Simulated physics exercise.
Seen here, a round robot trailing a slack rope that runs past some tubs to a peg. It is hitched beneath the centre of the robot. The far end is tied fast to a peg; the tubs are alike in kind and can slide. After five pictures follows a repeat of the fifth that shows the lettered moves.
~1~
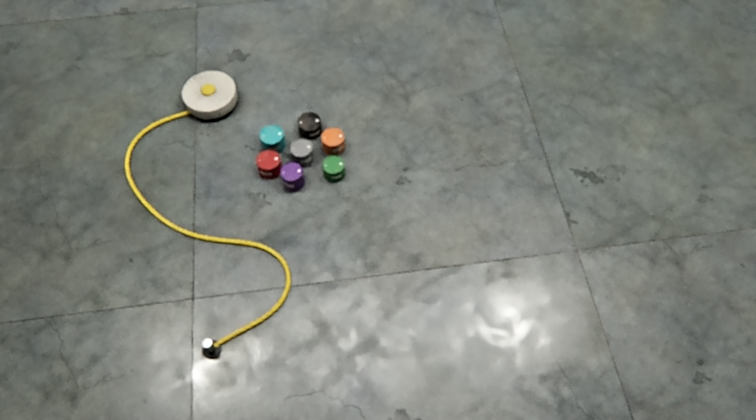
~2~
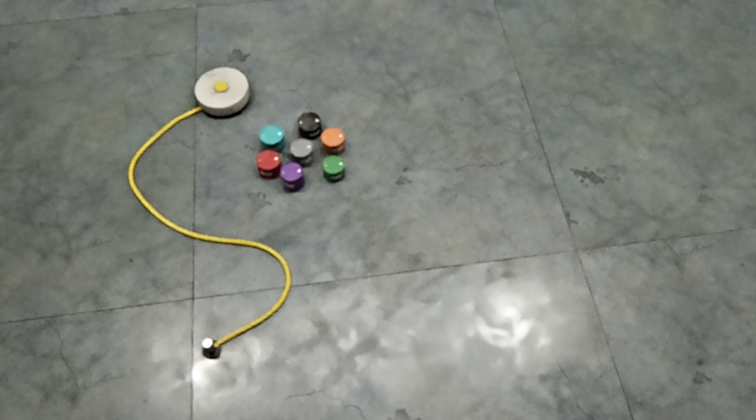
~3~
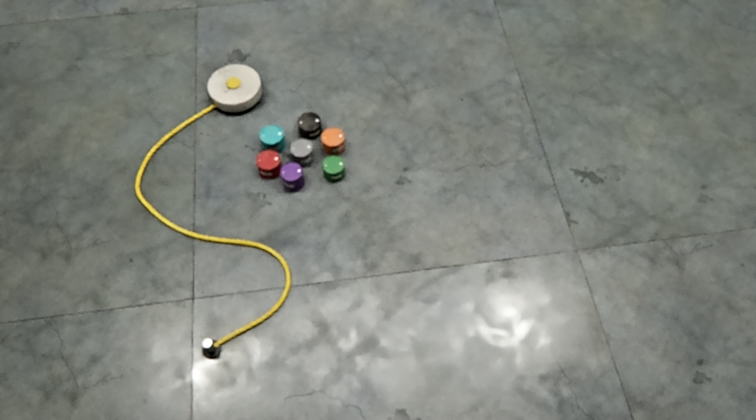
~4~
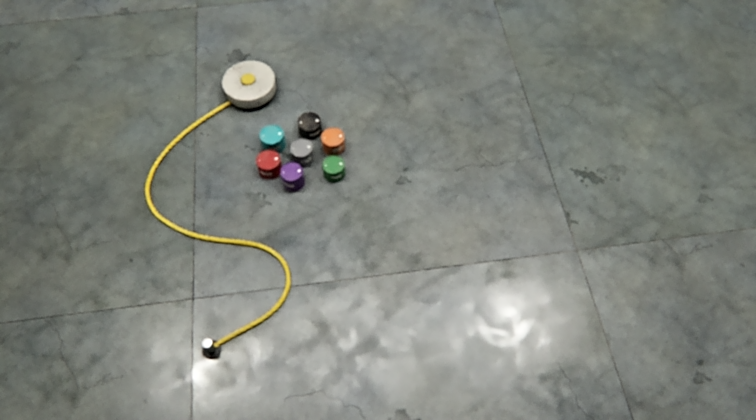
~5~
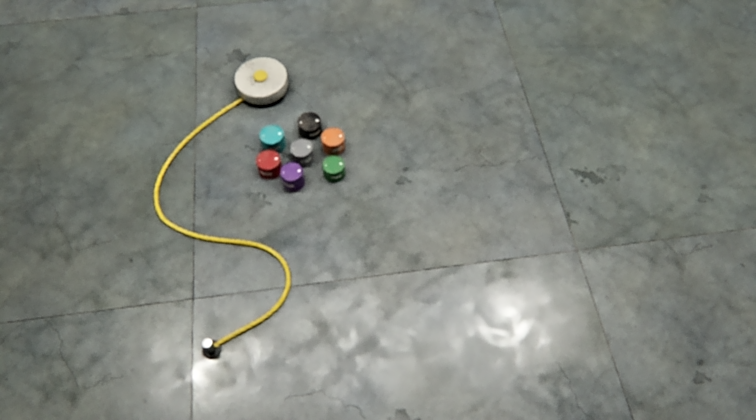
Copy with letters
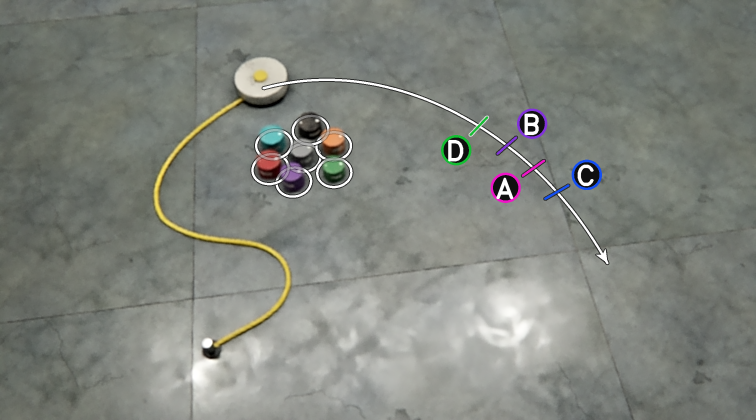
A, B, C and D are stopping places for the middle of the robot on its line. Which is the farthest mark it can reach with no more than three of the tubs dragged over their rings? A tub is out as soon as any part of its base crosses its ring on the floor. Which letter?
At D, and not beyond.
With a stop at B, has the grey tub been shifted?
Yes.
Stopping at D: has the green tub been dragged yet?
By then, no.
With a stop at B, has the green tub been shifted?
By then, no.
On the marked copy, A at (534, 168); B at (507, 146); C at (557, 192); D at (479, 126); the route from (264, 88) via (457, 114) to (607, 263).
Following D. Soon after the start, robot (342, 74).
Later, robot (420, 91).
In the end, robot (480, 120); turquoise tub (285, 145); black tub (311, 129); one over the rings.
As for the rest, A has seven over the rings; B has five over the rings; C has seven over the rings.
